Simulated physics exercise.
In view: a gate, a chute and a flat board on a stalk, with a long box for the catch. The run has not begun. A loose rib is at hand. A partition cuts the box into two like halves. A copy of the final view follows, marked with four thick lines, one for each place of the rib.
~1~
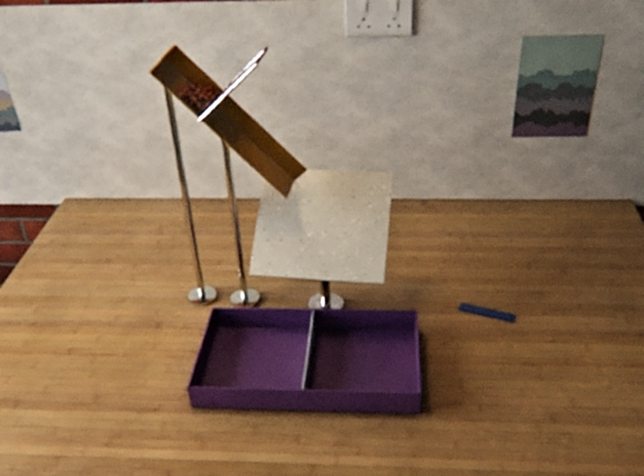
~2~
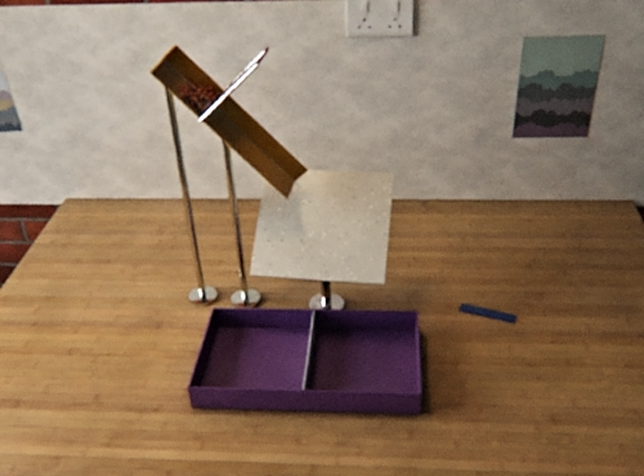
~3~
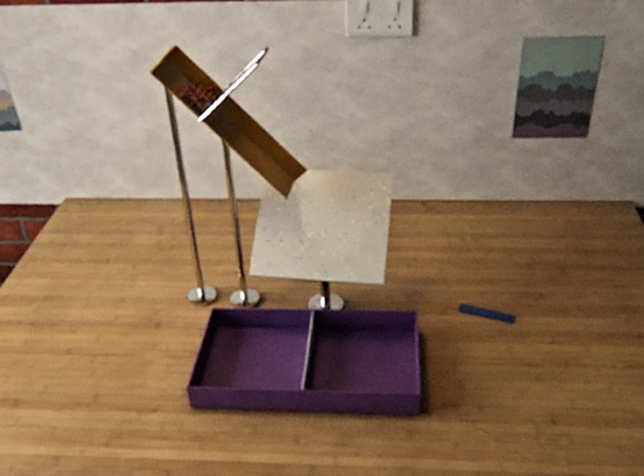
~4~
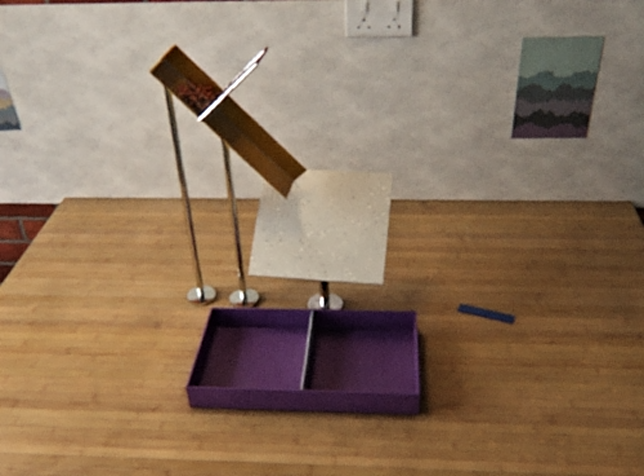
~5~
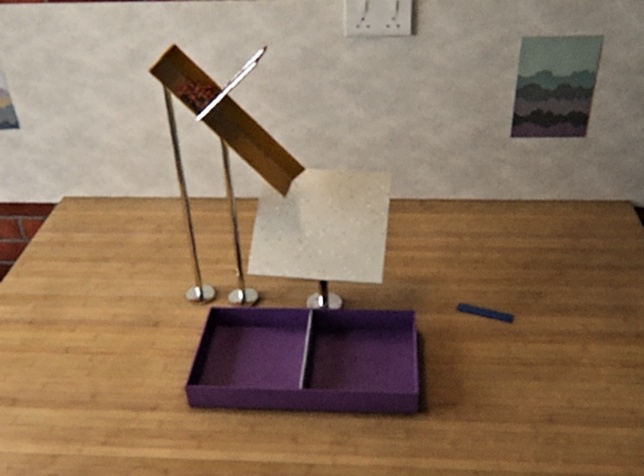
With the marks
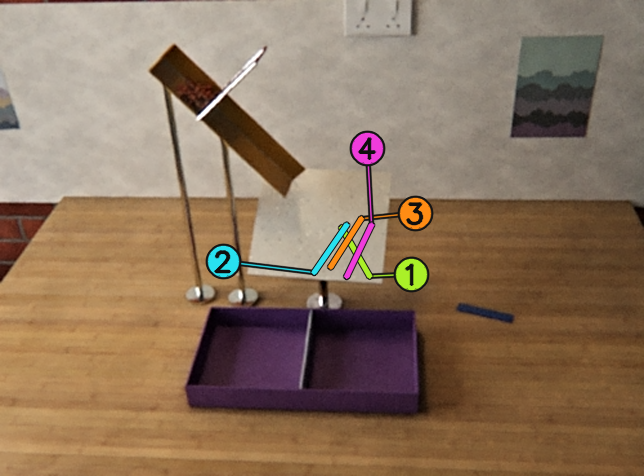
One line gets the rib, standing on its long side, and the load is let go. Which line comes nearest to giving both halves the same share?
Line 3 does it best.
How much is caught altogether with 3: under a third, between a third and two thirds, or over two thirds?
Over two thirds.
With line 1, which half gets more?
More lands on the right.
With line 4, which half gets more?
More lands on the right.
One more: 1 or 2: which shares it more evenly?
The answer is 2.
On the marked copy, line 1 from (341, 227) to (369, 276); line 2 from (346, 225) to (314, 272); line 3 from (361, 218) to (330, 267); line 4 from (371, 225) to (346, 276).
For line 1, of what is caught, a stray few in the left half, nearly all in the right.
For line 2, of what is caught, most in the left half, about a quarter in the right.
For line 3, of what is caught, about two thirds in the left half, about a third in the right.
For line 4, of what is caught, a stray few in the left half, nearly all in the right.
